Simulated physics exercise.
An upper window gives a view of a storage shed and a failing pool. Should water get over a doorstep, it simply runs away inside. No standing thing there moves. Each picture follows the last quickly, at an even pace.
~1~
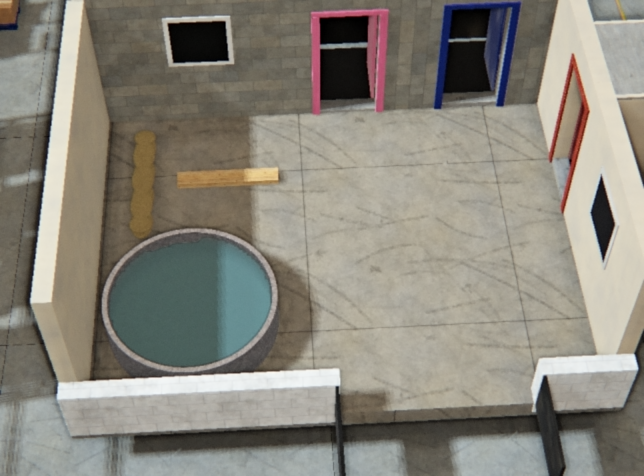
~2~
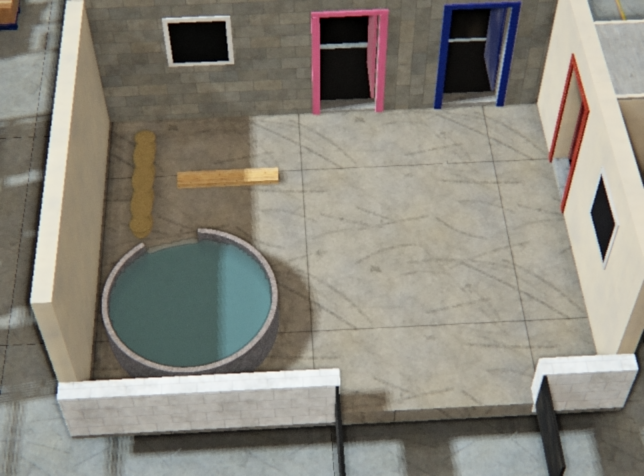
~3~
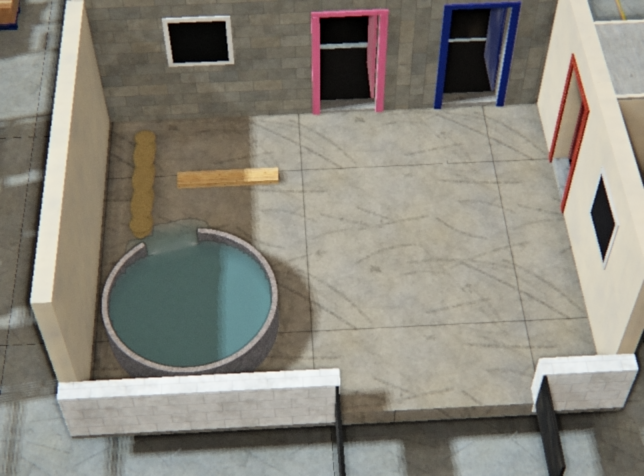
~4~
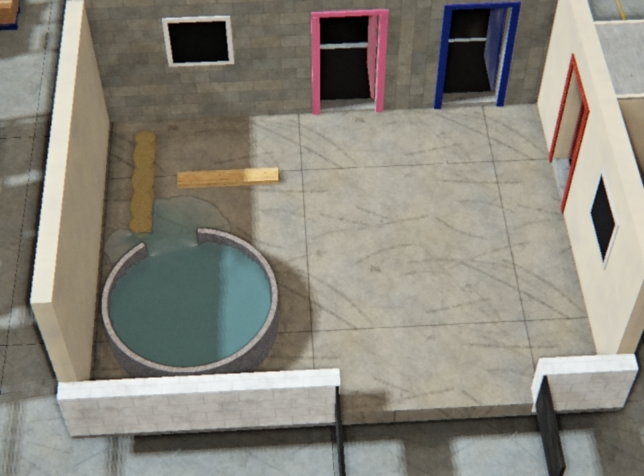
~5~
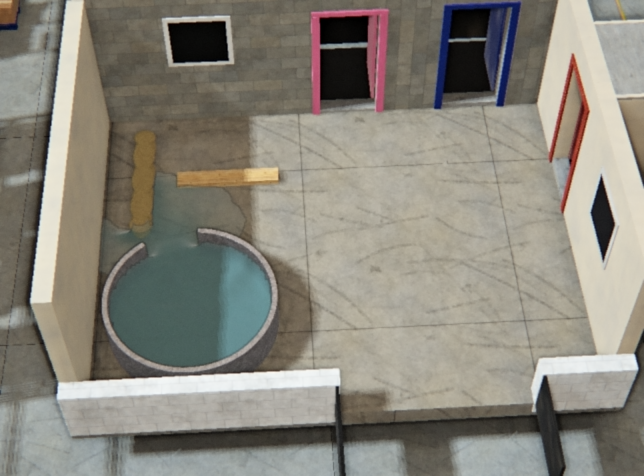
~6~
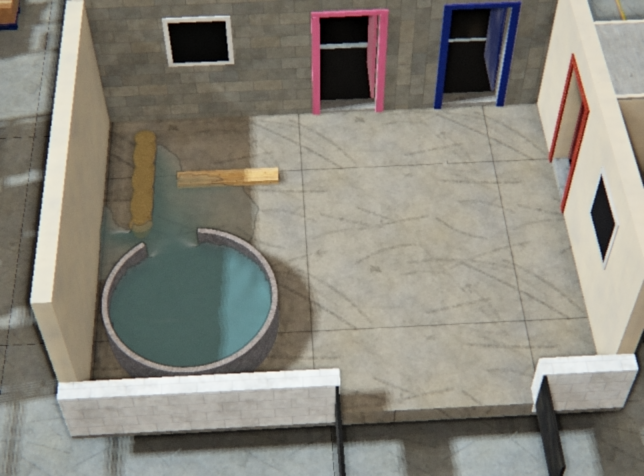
In this clip, a round pool of still water sits in a walled yard, then a gap appears in its far rim and water pours out, spreading across the floor around a row of sandbags and toward a wooden plank.
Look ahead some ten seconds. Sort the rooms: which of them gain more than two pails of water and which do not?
The pink door gains no more; the red door gains no more; the blue door gains no more.
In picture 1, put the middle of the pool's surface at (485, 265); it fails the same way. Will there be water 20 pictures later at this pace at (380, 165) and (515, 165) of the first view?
Soaked, soaked.
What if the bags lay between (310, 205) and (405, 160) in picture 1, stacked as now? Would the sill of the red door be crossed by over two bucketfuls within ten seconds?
The red door remains within the limit.
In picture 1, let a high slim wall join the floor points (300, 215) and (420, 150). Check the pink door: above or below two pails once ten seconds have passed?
Reading: The pink door goes beyond the limit.
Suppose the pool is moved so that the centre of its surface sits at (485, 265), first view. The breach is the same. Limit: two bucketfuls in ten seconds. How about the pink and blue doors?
Briefly, the pink door gets too much and the blue door gets too much.
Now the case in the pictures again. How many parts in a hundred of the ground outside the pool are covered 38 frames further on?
Near 65 in a hundred.
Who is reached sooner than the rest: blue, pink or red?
That's the pink one.
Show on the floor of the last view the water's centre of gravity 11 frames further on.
I'd place it roughly at (189, 273).
A moment on, water covers 15 % of the floor; the pink door not reached, the red door not reached, the blue door not reached.
Next, water covers 25 % of the floor; the pink door not reached, the red door not reached, the blue door not reached.
Then, water covers 45 % of the floor; the pink door wet at the sill, nothing in, the red door not reached, the blue door wet at the sill, nothing in.
Later, water covers 65 % of the floor; the pink door wet at the sill, nothing in, the red door wet at the sill, nothing in, the blue door wet at the sill, nothing in.
In the end, water covers 90 % of the floor; the pink door wet at the sill, nothing in, the red door wet at the sill, nothing in, the blue door wet at the sill, nothing in.
